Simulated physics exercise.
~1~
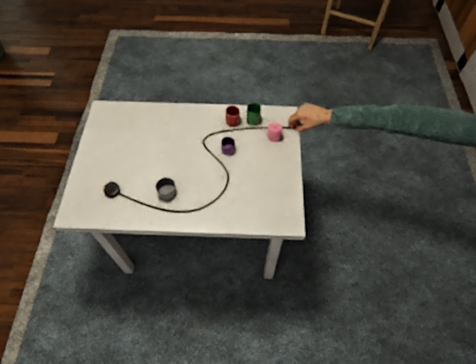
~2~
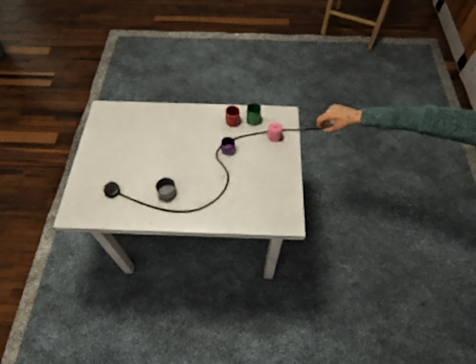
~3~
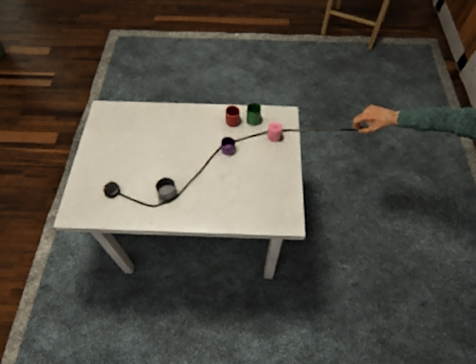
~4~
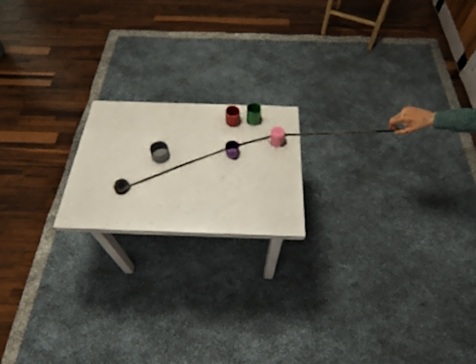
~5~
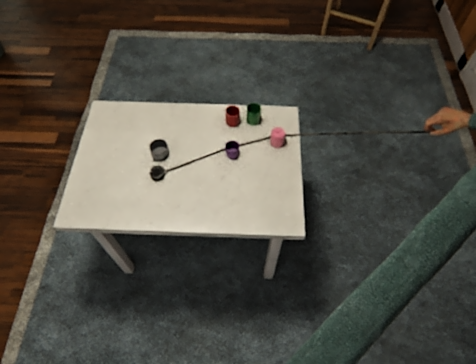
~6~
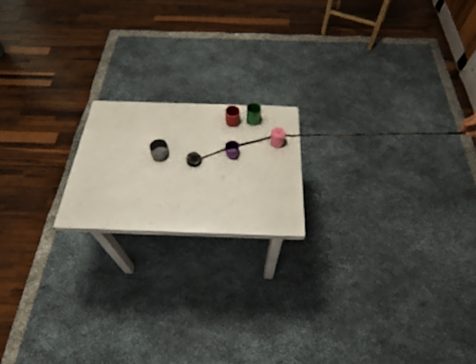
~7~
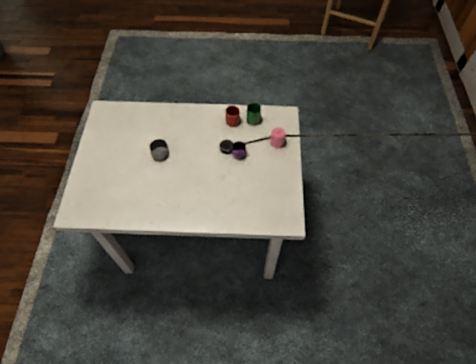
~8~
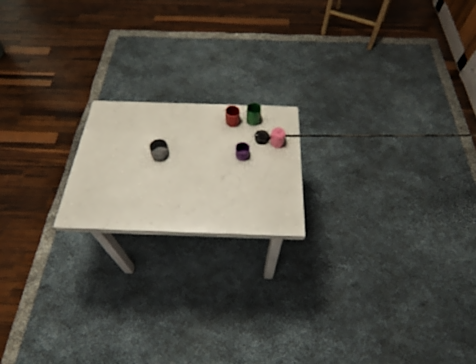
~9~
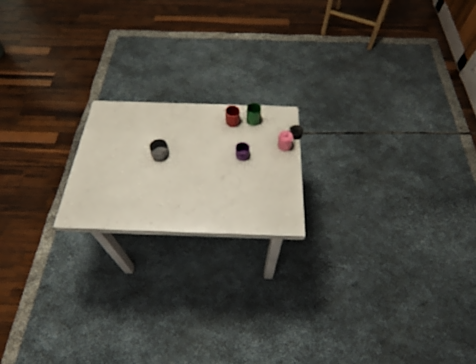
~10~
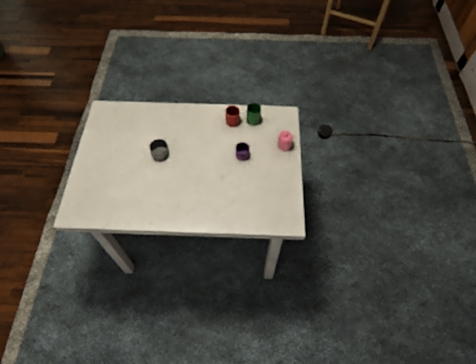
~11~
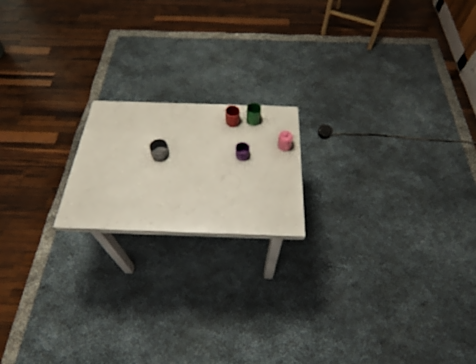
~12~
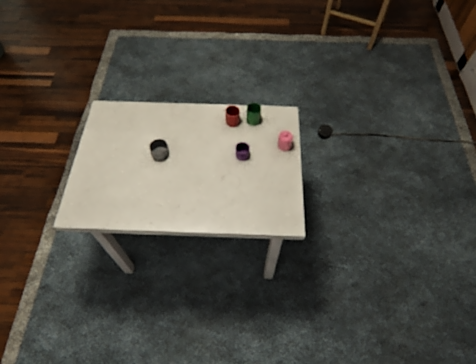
On a blue-grey rug edged by wooden floor, a white side table is seen from above at a slant. A black cable reel sits at its left on a curving black lead, with a grey cup nearby, a purple cup and pink pot toward the right, and a red mug and green cup at the back. A green-sleeved hand pulls the lead rightward until it tightens, nudging the grey cup away. The reel slides across, shifting the purple cup and then the pink pot slightly. It leaves the right edge and comes to rest beyond the table, all five containers still standing on top.
